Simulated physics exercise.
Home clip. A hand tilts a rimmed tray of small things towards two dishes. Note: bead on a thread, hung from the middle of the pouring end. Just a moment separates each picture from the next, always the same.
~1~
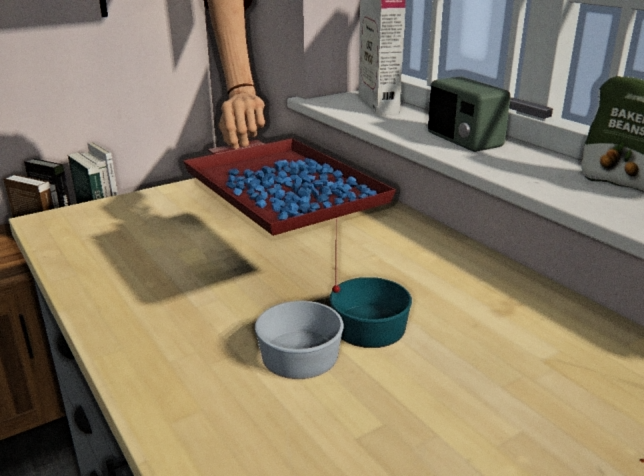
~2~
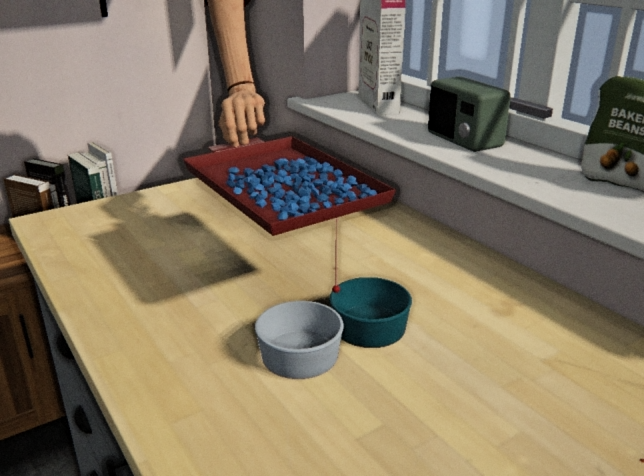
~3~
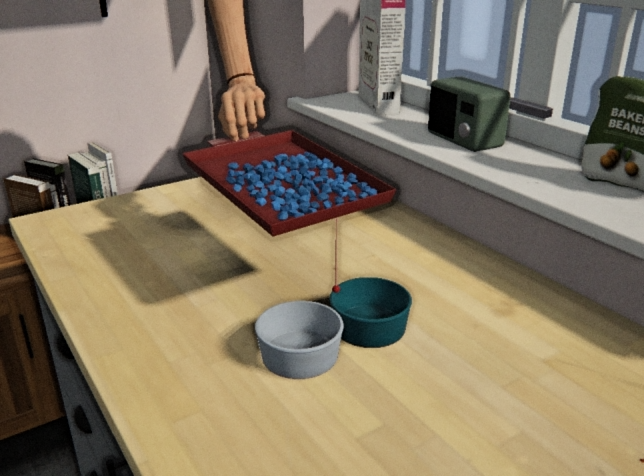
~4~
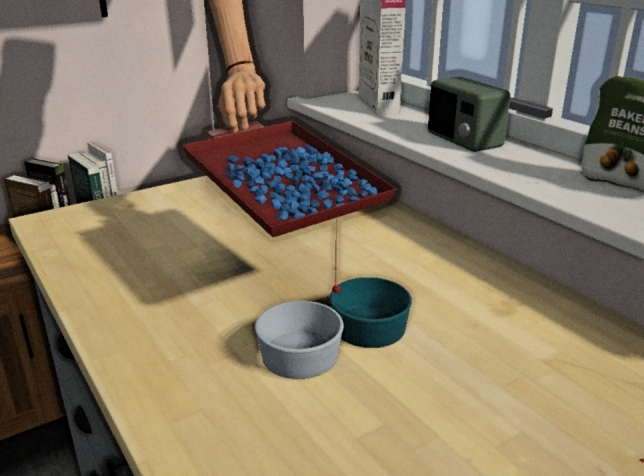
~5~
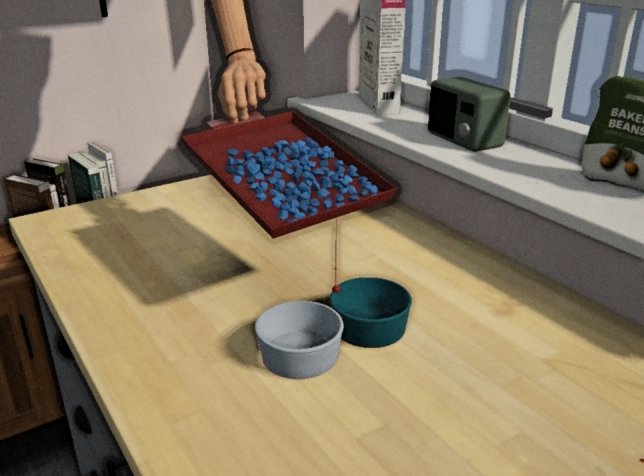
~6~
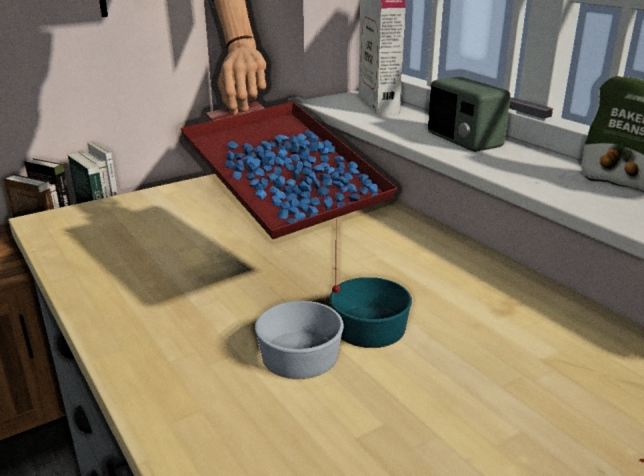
At the start, a wooden hand is at the far edge of a red rimmed tray of blue stones, above a table with a grey dish and a teal dish. The hand slowly raises that edge, tilting the tray slightly towards the dishes, while the stones stay on it and the dishes remain still.
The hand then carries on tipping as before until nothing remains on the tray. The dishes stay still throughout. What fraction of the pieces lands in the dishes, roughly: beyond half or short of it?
Well, most of the load lands in the dishes, as it turns out.
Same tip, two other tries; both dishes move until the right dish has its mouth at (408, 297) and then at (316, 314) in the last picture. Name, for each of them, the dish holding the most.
The first time it's the left member, the second time the right member.
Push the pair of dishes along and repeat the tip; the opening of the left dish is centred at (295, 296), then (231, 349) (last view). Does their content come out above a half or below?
Result, first place: Not as much as half; second place: Exceeding half.
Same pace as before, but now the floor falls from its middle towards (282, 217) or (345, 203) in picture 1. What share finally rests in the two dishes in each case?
First heading roughly 90 %, second roughly 60 %.
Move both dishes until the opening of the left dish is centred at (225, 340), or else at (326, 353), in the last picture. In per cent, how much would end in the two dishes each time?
The first try gives 40 per cent, the second 50 per cent.
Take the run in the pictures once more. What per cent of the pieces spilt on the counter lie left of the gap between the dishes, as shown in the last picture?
Near 20 in a hundred.
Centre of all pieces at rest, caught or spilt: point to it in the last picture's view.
Near (308, 352).
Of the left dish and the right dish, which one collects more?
Winner, as observed: The left-positioned one.
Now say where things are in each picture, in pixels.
In the first picture, corners of the pouring end near (272, 222) and (391, 189), level; middle of the load near (295, 188), aquarium stones; left dish near (323, 358); right dish near (395, 328); bead on its thread near (336, 289).
In the second picture, corners of the pouring end near (272, 222) and (391, 189), level; middle of the load near (295, 187).
In the third picture, corners of the pouring end near (273, 223) and (391, 189), tipped barely, lowest at the left corner; middle of the load near (295, 185).
In the fourth picture, corners of the pouring end near (273, 224) and (392, 188), tipped a little, lowest at the left corner; middle of the load near (295, 181).
In the fifth picture, corners of the pouring end near (273, 226) and (392, 188), tipped a little, lowest at the left corner; middle of the load near (295, 177).
In the sixth picture, corners of the pouring end near (273, 227) and (393, 187), tipped a little, lowest at the left corner; middle of the load near (295, 174); left dish near (323, 358); right dish near (395, 328).
Shortly afterwards, tray tipped steeply; the whole lot on the tray.
Next, tray tipped right over; near a quarter on the tray; near half in the left dish; only a few in the right dish; a little outside both; near a quarter in the air.
Some moments later, tray tipped past a quarter turn; the bulk in the left dish; a little in the right dish; near a quarter outside both.
In the end, tray tipped past a quarter turn; the bulk in the left dish; a little in the right dish; near a quarter outside both.
